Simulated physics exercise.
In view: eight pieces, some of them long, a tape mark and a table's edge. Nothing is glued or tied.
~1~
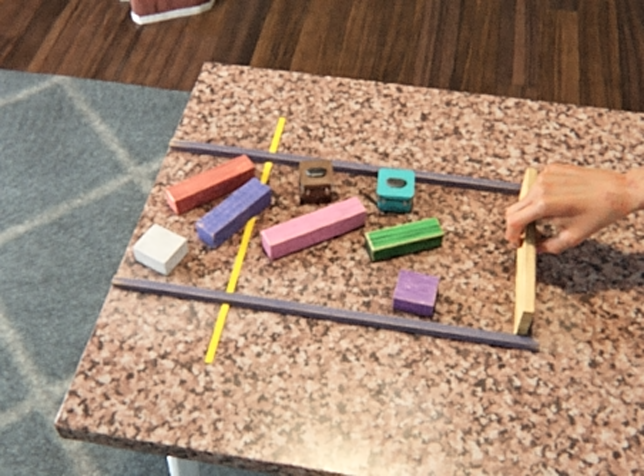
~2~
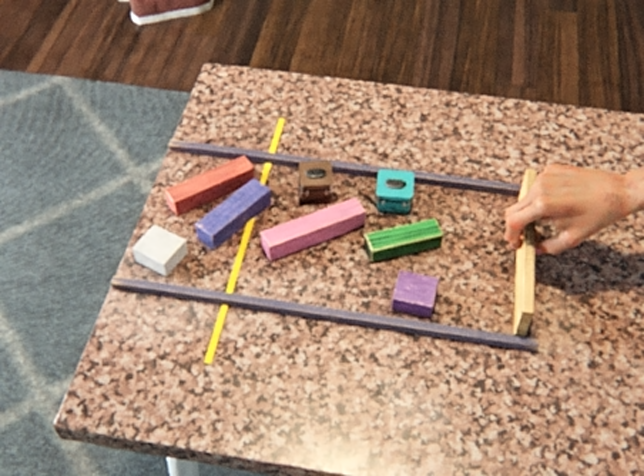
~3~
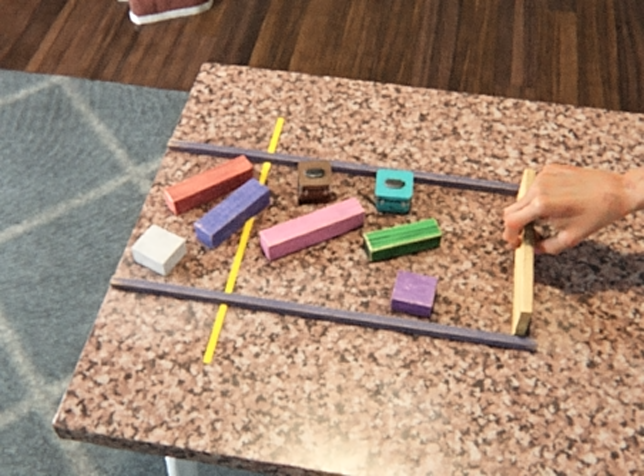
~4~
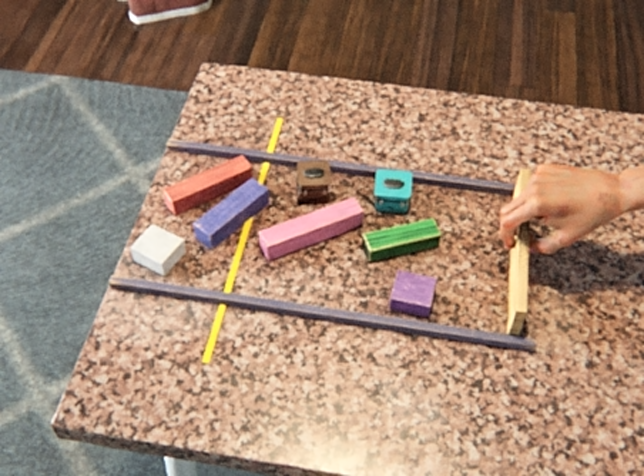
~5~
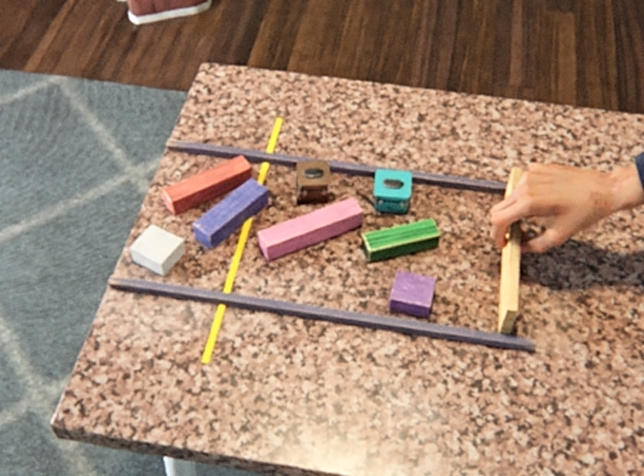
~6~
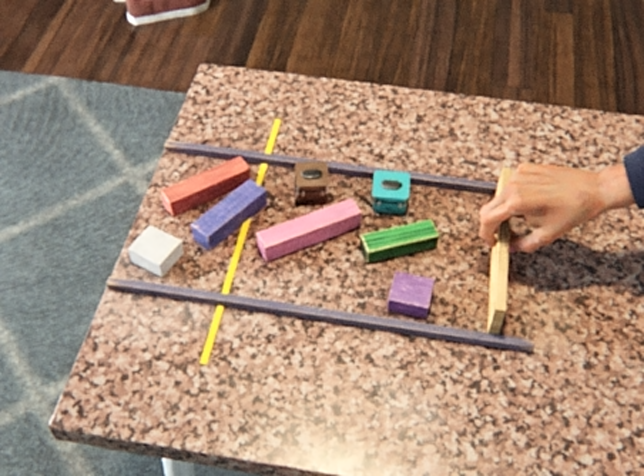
A hand at the right grips an upright wooden board on a speckled stone tabletop, seen from above at an angle, with dark floorboards and a grey rug beyond. Between two dark rails lie white, red, blue, brown, pink, teal, green and purple pieces, left to right, with yellow tape crossing beneath. The hand slides the board slightly left between the rails, while the pieces stay in place and the view barely shifts.
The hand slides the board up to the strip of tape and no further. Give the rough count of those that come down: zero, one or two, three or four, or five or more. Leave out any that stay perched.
The number that fall off is zero.
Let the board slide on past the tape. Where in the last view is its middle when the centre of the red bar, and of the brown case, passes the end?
Near (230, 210) and (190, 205).
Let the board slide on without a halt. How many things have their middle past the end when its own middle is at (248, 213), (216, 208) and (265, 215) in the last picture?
The counts: 0, 1 and 0.
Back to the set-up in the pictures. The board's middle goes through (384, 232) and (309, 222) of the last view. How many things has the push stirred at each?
3 and 5.
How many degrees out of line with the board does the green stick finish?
Near 35 degrees.
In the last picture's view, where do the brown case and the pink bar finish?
First (212, 163), then (206, 210).
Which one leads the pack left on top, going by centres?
That is the red bar.
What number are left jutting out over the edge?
It comes to 1.
A little later, none off yet; white block at rest near (156, 251); red bar at rest near (207, 186); blue bar at rest near (230, 214).
When it is over, the number that fall off is zero.
